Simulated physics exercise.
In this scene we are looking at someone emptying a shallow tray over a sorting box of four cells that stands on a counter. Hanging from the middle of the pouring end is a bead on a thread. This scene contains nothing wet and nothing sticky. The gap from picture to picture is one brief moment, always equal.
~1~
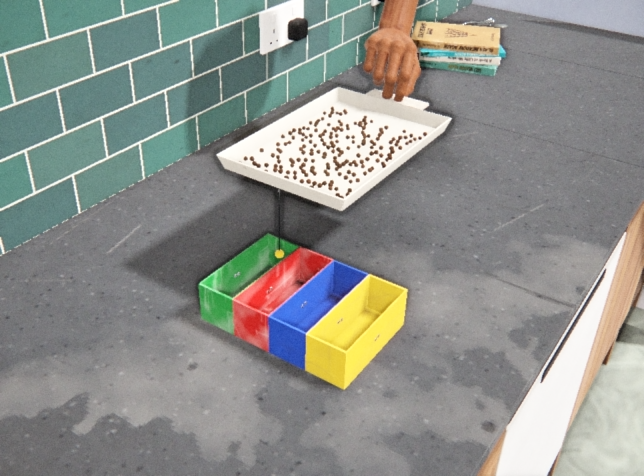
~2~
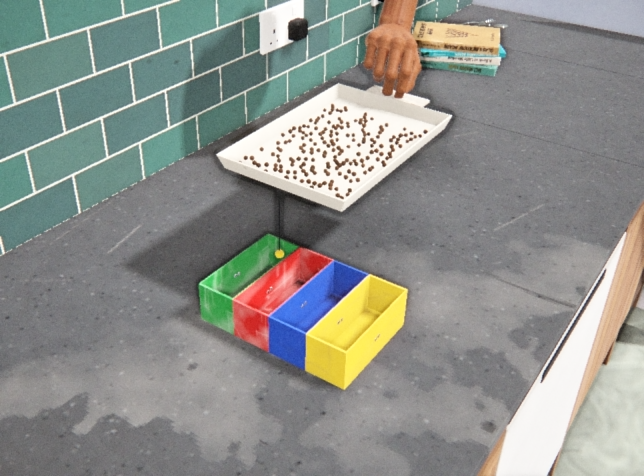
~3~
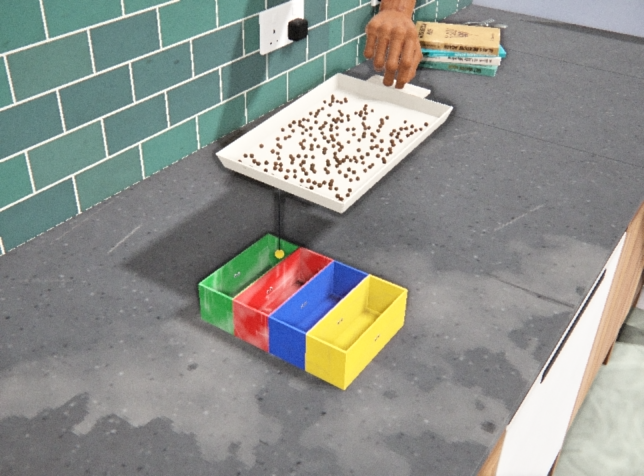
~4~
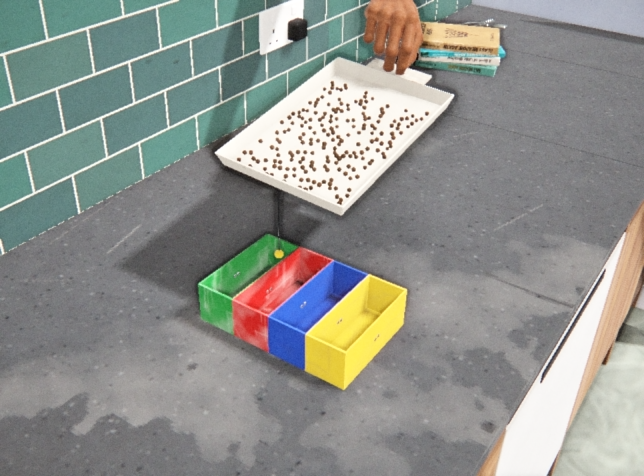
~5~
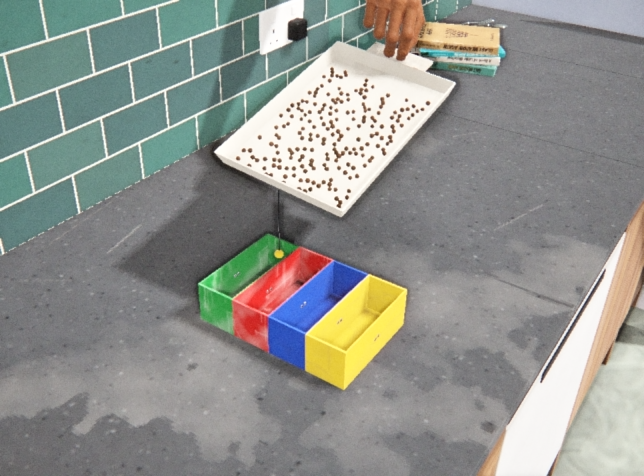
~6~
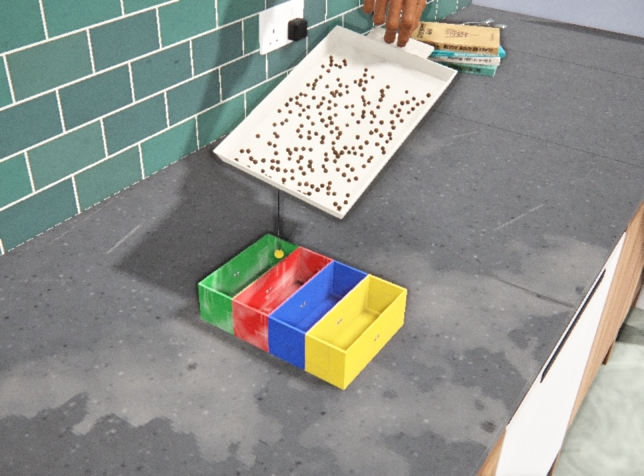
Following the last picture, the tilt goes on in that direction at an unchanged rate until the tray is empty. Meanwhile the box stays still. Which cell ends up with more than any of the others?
The blue cell.
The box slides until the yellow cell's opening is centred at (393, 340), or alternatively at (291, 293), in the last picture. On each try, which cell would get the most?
So the first one goes to the cell in red and the second to that yellow cell.
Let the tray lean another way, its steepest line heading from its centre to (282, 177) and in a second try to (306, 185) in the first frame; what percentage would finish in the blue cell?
For the first it's near 0 %, for the second near 50 %.
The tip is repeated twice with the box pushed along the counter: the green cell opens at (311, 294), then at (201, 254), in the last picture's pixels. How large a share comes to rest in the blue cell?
Roughly 0% the first time and 0% the second time.
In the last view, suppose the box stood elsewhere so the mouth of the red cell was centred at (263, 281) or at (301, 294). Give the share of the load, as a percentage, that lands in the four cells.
First about 100, then 100 per cent.
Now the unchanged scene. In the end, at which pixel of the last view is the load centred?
I'd mark it at roughly (318, 329).
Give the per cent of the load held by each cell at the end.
I'd put the green cell at 0 percent, the red cell at 10 percent, the blue cell at 80 percent and the yellow cell at 10 percent.
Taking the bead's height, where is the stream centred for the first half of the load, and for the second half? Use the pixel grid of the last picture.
Earlier portion about (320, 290); later portion about (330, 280).
Shortly afterwards, tray tipped steeply; the bulk on the tray; a little in the blue cell; only a few in the yellow cell; near a quarter falling or outside the box.
Next, tray tipped past a quarter turn; only a few on the tray; the bulk in the blue cell; a little in the yellow cell; a little in the red cell; a little falling or outside the box.
Some moments later, tray tipped past a quarter turn; the bulk in the blue cell; a little in the yellow cell; a little in the red cell; only a few falling or outside the box.
In the end, tray tipped past a quarter turn; the bulk in the blue cell; a little in the yellow cell; a little in the red cell; none at all in the green cell; only a few outside the box.
